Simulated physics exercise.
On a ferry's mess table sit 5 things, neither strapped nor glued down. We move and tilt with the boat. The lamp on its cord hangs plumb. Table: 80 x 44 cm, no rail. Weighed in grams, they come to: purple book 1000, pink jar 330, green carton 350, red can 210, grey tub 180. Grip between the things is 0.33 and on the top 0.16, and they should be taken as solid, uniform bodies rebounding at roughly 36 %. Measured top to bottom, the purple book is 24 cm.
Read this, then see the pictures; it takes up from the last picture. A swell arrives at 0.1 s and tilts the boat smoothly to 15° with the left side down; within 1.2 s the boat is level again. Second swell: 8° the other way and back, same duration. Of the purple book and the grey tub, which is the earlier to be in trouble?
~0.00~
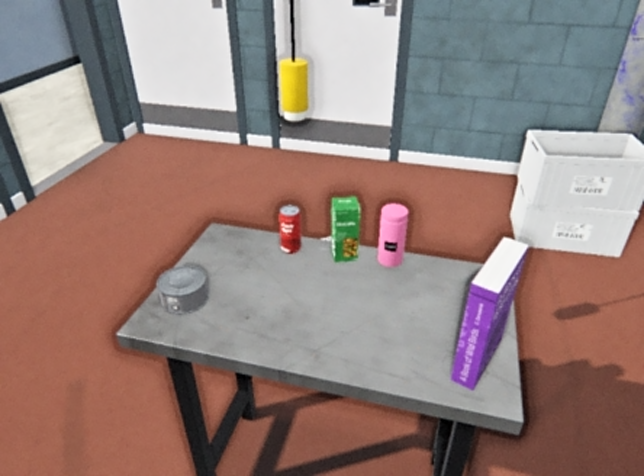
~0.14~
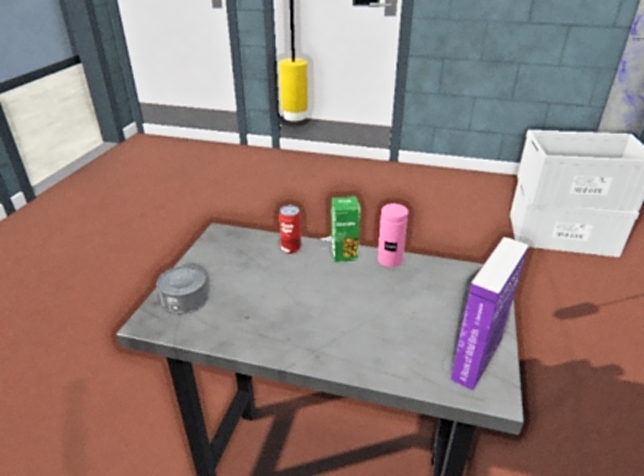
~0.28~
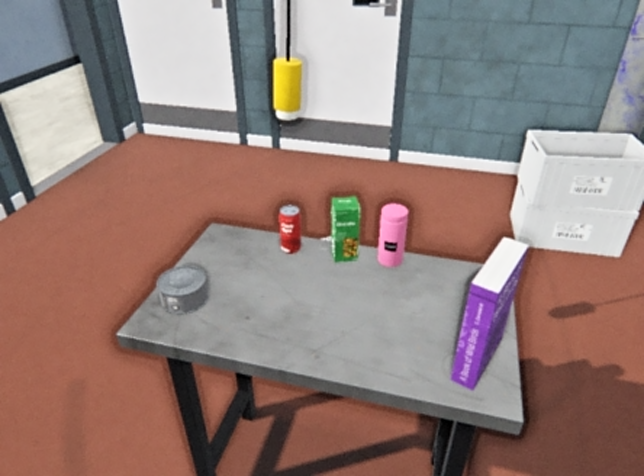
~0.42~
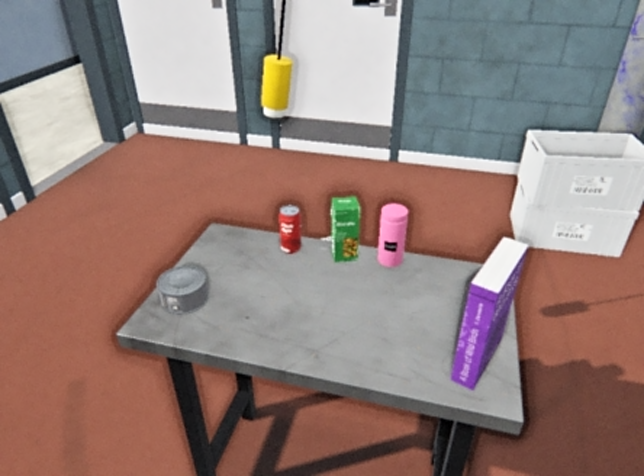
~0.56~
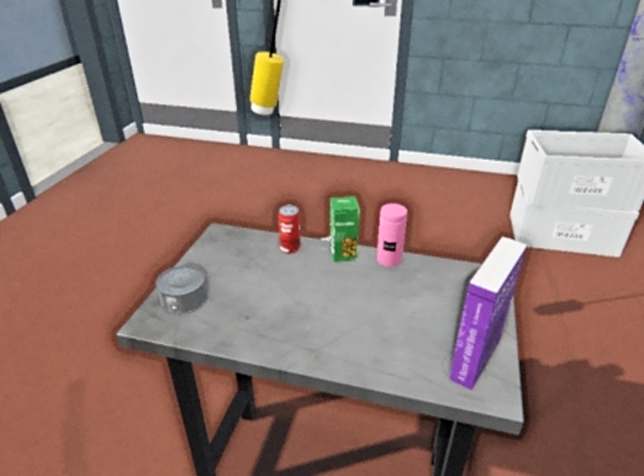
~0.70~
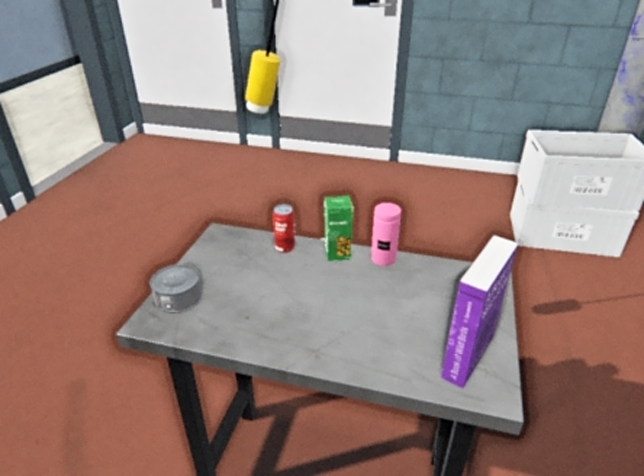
It is the latter of the two.
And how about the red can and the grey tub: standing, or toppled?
Here's how it ends: The red can never goes down, and the grey tub comes down.
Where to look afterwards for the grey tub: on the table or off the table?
Grey tub: Goes out of bounds.
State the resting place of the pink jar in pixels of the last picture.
Roughly at (328, 227) in the last picture.
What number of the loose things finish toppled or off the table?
It adds up to 1.
After 1.00 s, floor tilted 8°, left side down; grey tub now off the table; purple book slid 11 cm near (430, 304); green carton slid 11 cm.
After 1.30 s, boat level; purple book slid 17 cm near (396, 298); green carton slid 17 cm; pink jar slid 17 cm.
At rest (3.0 s), off the table, grey tub; not toppled but over 5 cm from the start, purple book, pink jar, green carton and red can. Seen from the same camera at the end, purple book near (398, 298), grey tub near (99, 439). Purple book was never lost; grey tub went at 0.96 s.
